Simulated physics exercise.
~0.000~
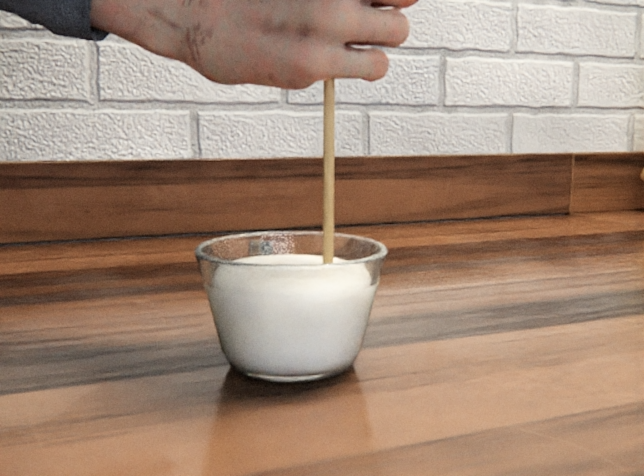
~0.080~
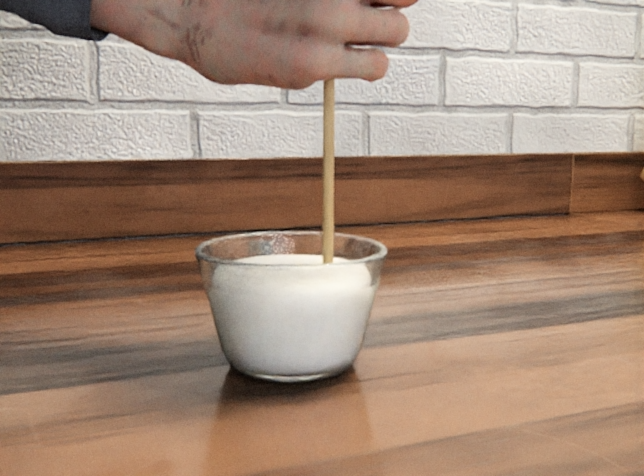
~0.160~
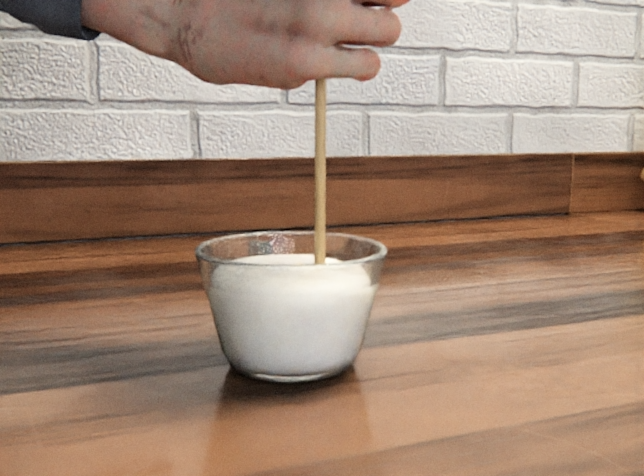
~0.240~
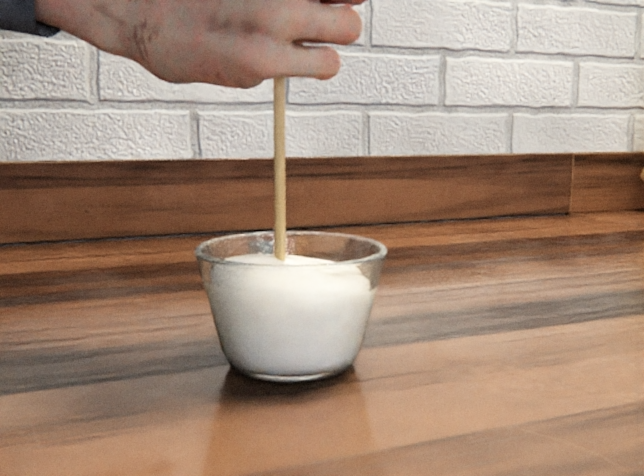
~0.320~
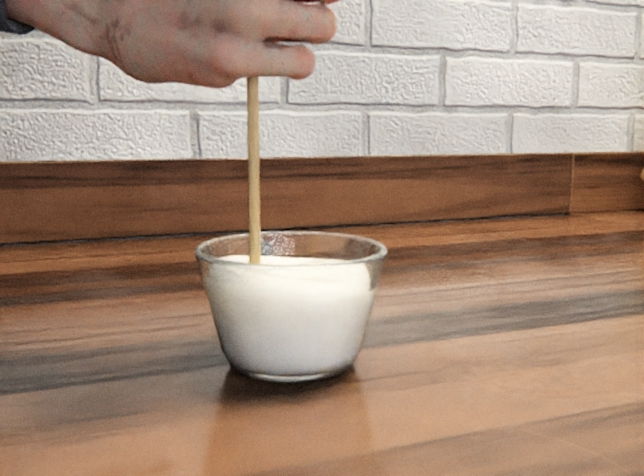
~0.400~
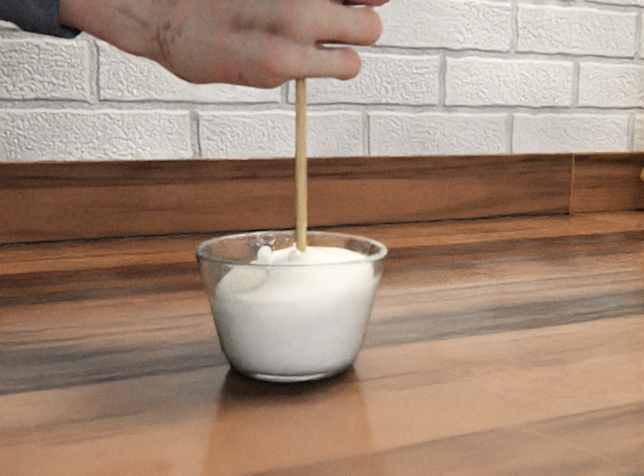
A clear glass bowl of white, milky liquid stands on a brown striped wooden counter, seen from the front and slightly above, before a white brick wall. A hand in a dark grey sleeve reaches in from the upper left, holding a thin, pale stick upright in the liquid. The hand draws the stick leftwards, then back right, heaping the liquid unevenly, while the camera stays still.
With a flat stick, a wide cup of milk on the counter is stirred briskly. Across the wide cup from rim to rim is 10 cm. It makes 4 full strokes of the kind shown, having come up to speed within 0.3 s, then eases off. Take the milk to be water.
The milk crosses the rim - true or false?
True.
Then, 0.70 s in, 0 ml is over the rim.
Then, 1.00 s in, 6 ml is over the rim.
Then, 1.30 s in, 11 ml is over the rim.
Then, 1.60 s in, 12 ml is over the rim.
Finally, 12 ml is over the rim.
